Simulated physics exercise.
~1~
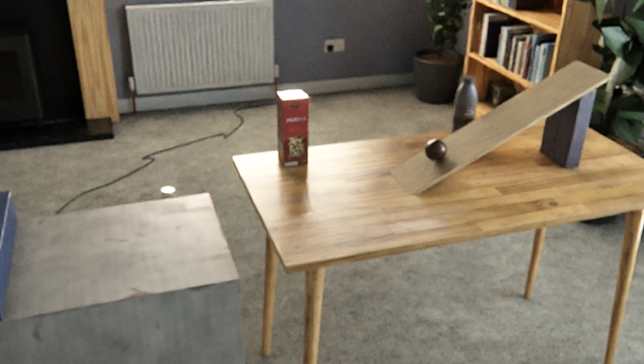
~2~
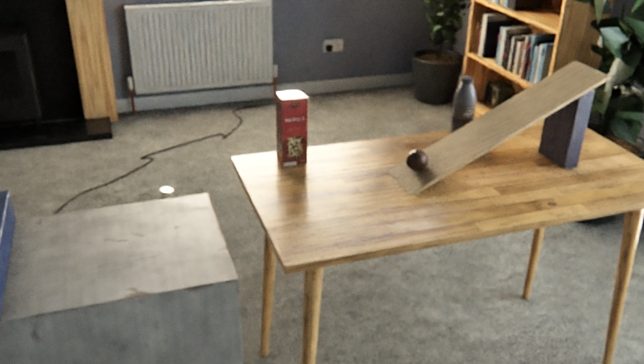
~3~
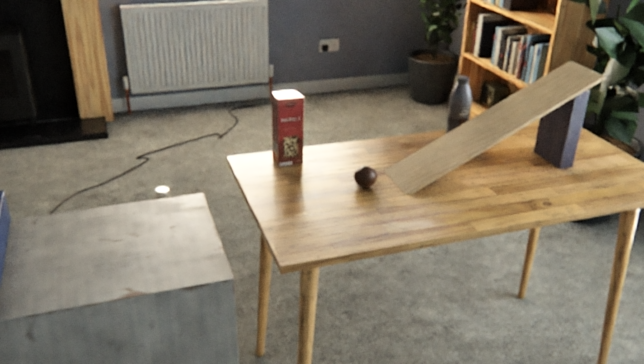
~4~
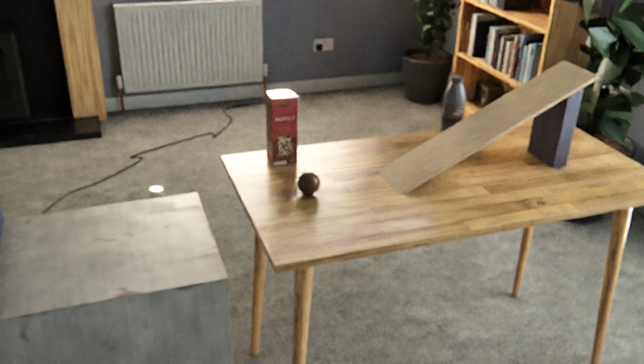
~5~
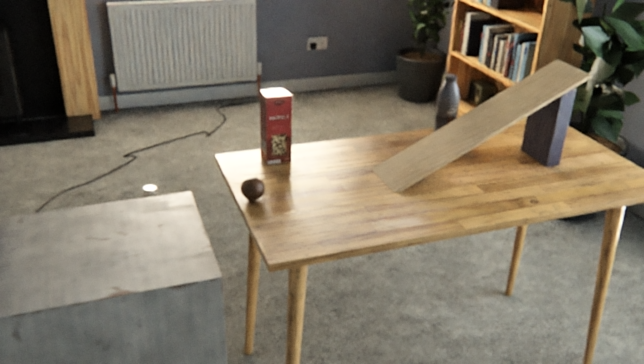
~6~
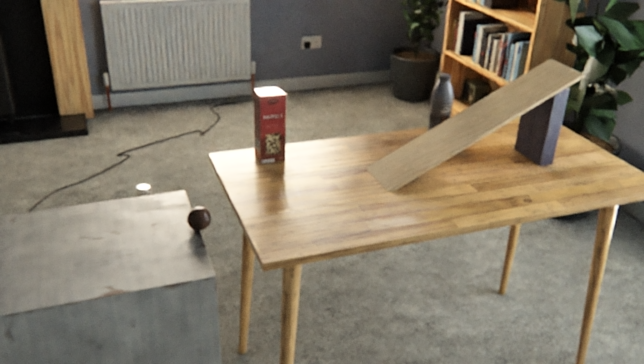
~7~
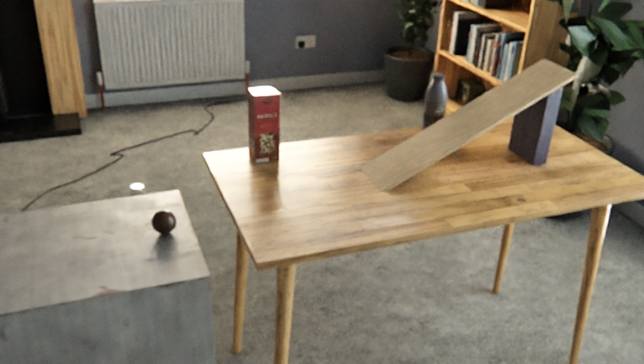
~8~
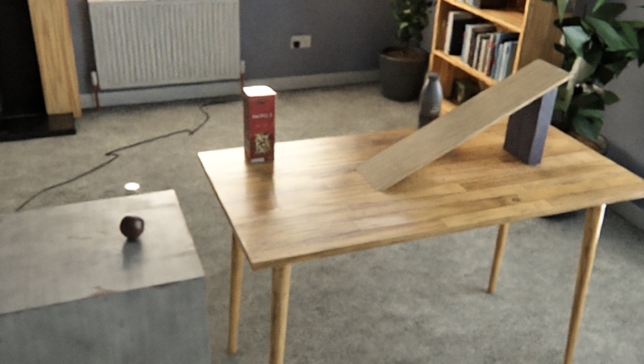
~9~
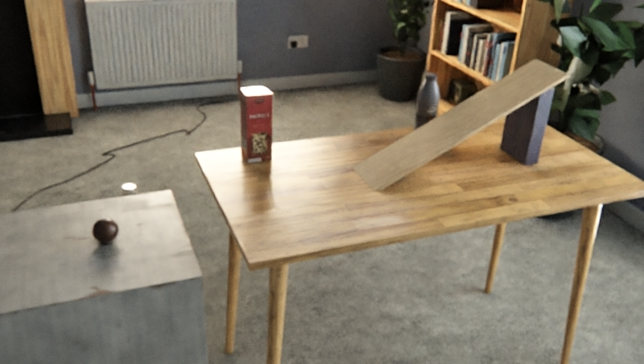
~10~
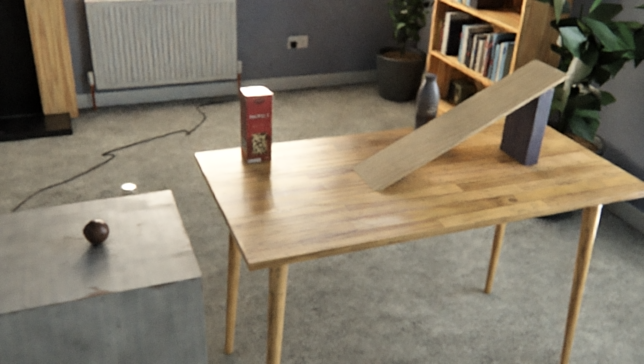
A dark ball rolls down a ramp, crosses the gap between tables, and stops.
